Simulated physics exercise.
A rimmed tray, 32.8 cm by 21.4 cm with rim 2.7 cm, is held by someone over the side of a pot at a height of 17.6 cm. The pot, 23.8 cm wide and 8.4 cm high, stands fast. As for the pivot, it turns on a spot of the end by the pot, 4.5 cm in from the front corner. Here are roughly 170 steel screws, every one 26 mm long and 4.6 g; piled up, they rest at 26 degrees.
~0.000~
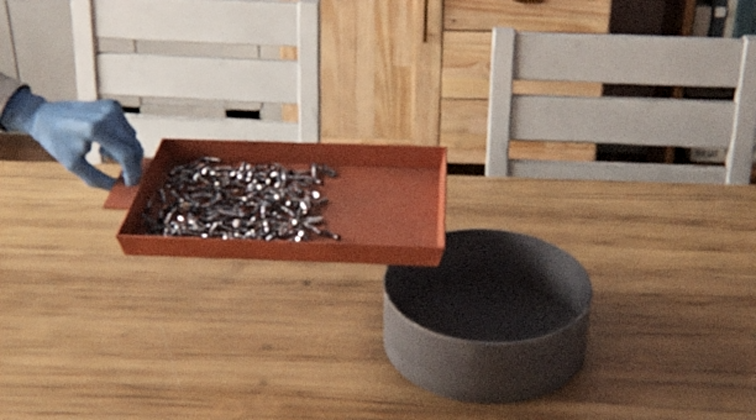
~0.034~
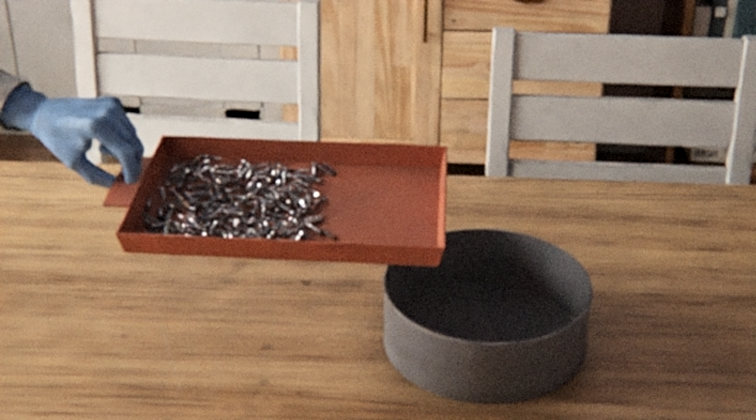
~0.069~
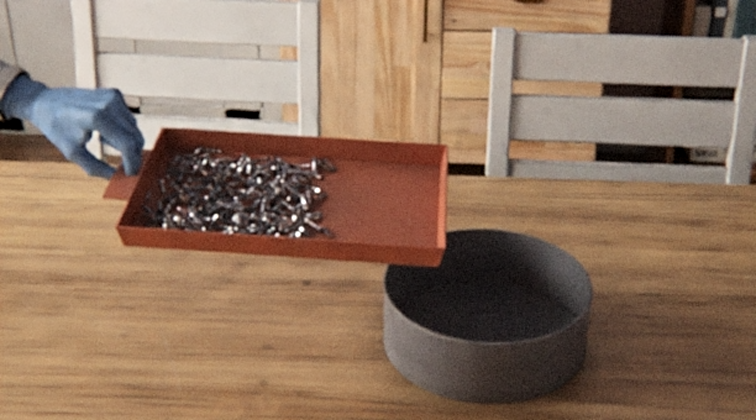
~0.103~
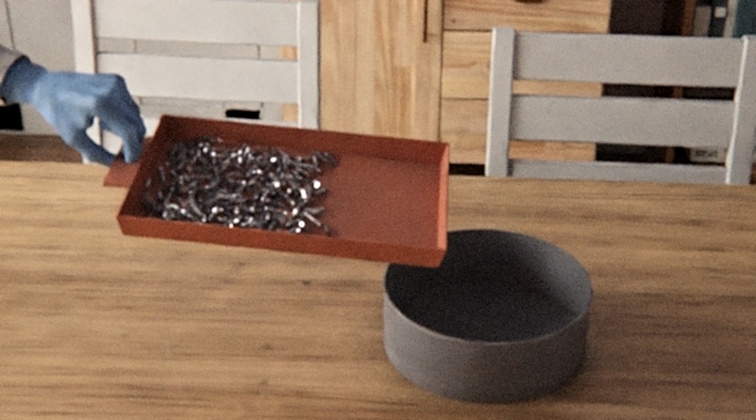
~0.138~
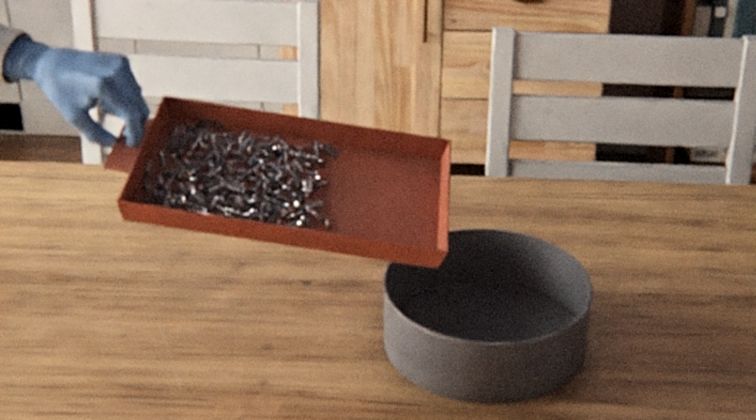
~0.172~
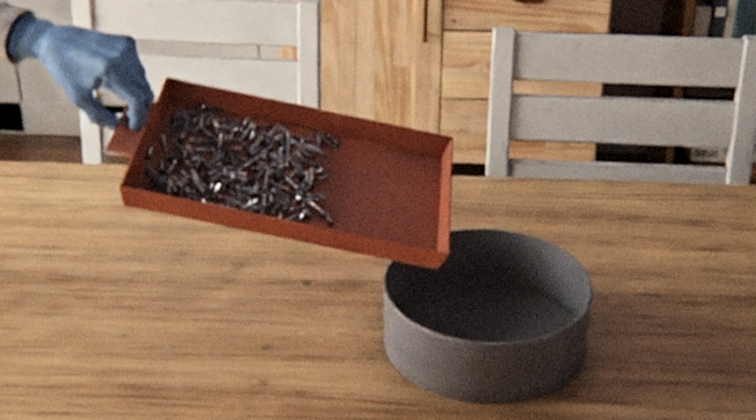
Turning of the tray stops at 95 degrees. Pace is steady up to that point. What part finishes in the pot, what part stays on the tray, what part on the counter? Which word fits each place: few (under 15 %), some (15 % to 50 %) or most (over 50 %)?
Pot gets some; tray gets few; counter gets most.
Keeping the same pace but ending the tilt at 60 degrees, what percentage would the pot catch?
About 35 in a hundred would end up in the pot.
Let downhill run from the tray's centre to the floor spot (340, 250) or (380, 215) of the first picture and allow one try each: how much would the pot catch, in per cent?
That would be close to 5 per cent and then close to 95 per cent.
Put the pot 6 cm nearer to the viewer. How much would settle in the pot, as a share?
Near 95 per cent in that case.
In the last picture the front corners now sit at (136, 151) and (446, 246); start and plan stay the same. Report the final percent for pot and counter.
In the pot: 90 per cent; on the counter: 10 per cent.
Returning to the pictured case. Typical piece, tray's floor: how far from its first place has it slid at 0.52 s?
About 7 cm.
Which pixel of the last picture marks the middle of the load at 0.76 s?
Load centre: About (474, 269) px.
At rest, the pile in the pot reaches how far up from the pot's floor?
Height: Approx. 1.5 cm.
After 0.52 s, tilt 52 degrees; the tray holds 100 %, the pot 0 %.
After 0.76 s, tilt 80 degrees; the tray holds 55 %, the pot 0 %.
After 1.11 s, tilt 95 degrees; the tray holds 0 %, the pot 40 %.
By 2.2 s all is still; pot 40 %, tray 0 %, counter 60 %.
